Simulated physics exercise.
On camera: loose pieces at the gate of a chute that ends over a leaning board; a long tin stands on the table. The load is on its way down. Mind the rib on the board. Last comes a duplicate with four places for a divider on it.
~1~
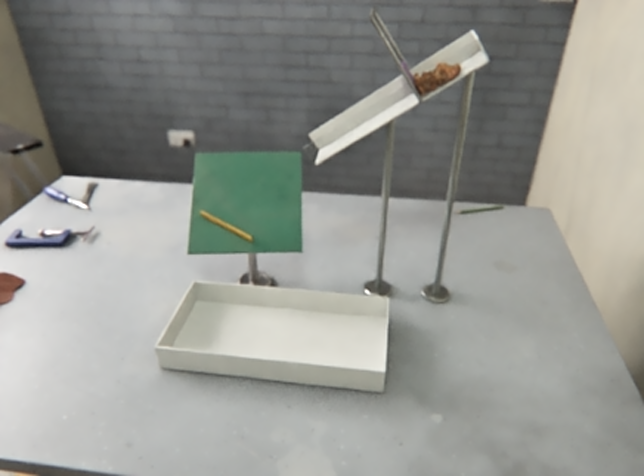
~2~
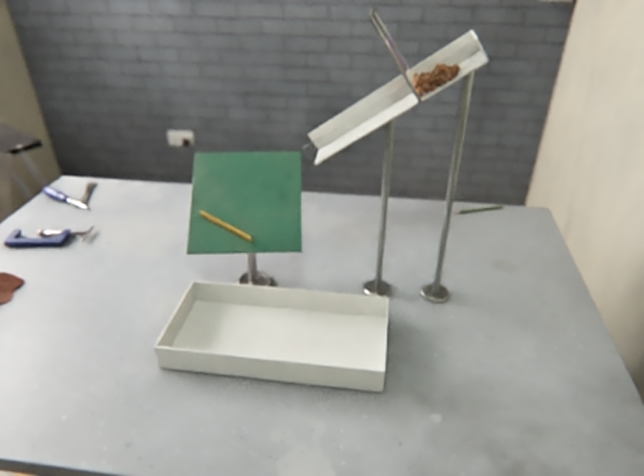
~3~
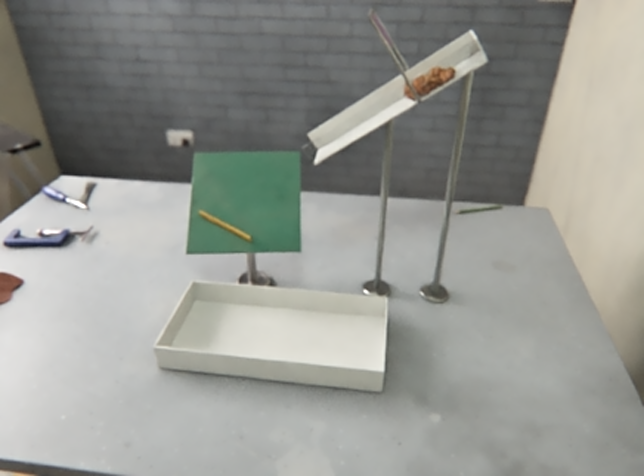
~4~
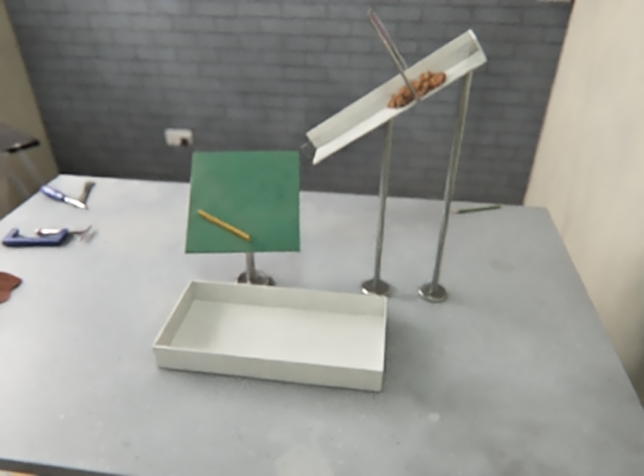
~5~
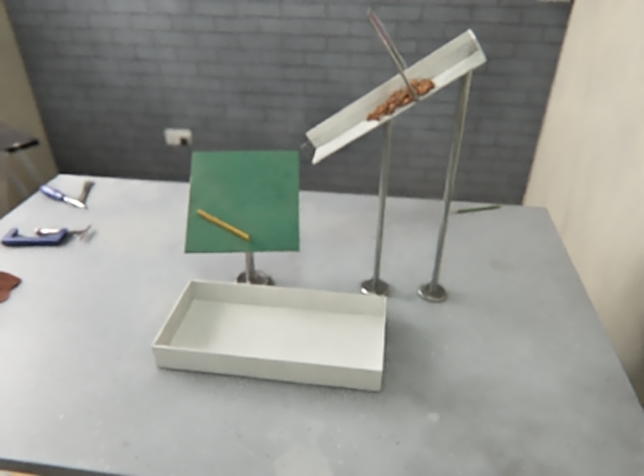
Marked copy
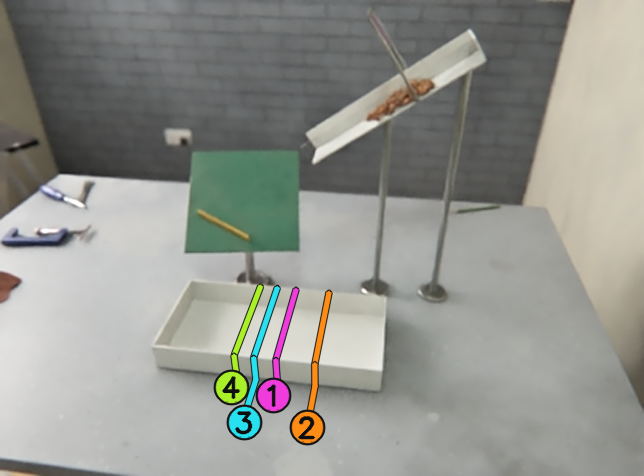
A long pale tin sat empty on a grey table before a tilted green board, while a clump of small brown pieces slid past a thin rod and partway down a sloping white chute.
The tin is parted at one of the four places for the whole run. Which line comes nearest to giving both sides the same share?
Best: 3.
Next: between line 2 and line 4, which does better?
Here it is line 4.
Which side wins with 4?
The right side.
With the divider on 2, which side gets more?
The left side.
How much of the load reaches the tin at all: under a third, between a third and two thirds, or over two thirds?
It is over two thirds.
On the marked copy, line 1 crosses the front rim at (276, 359); line 2 crosses the front rim at (314, 363); line 3 crosses the front rim at (253, 356); line 4 crosses the front rim at (234, 354).
If 1 is chosen, of what is caught, nearly all on the left of the divider, a small part on the right.
If 2 is chosen, of what is caught, all on the left of the divider, none on the right.
If 3 is chosen, of what is caught, about half on the left of the divider, about half on the right.
If 4 is chosen, of what is caught, a small part on the left of the divider, most on the right.
